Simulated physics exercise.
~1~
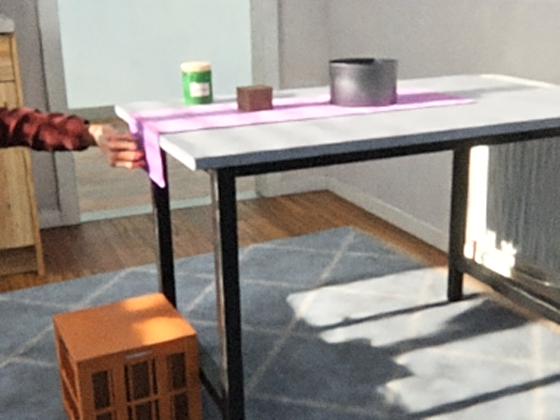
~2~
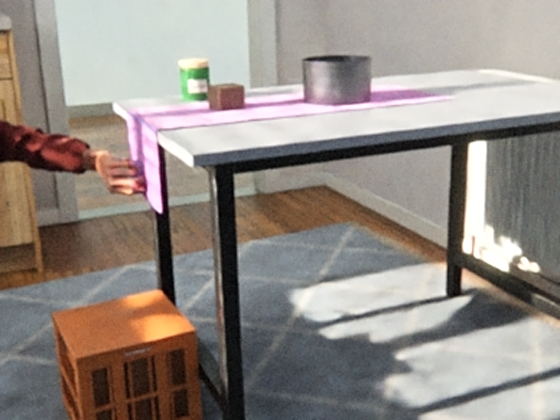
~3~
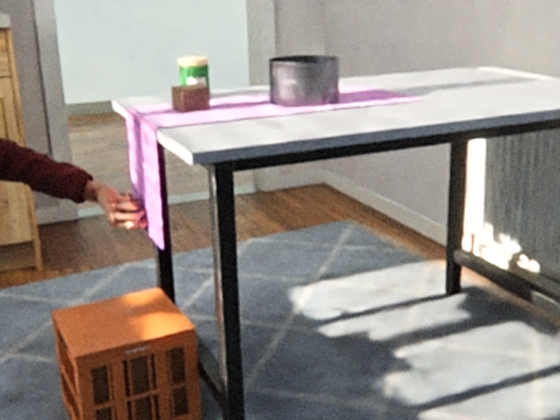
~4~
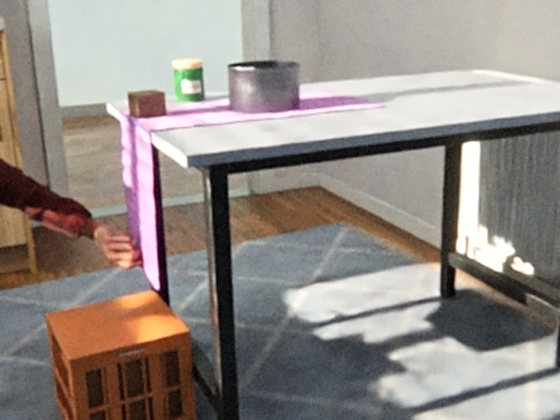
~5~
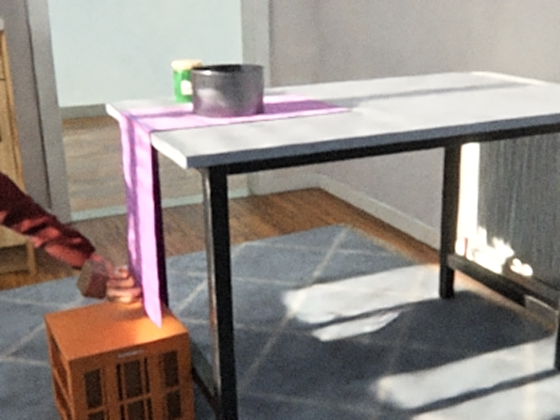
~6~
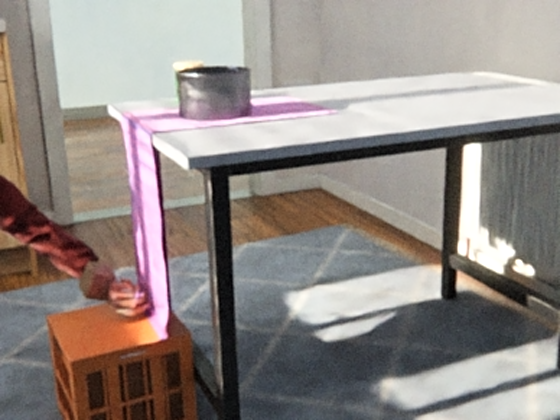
A pink cloth, drawn down by a hand, carries a brown block off the table.
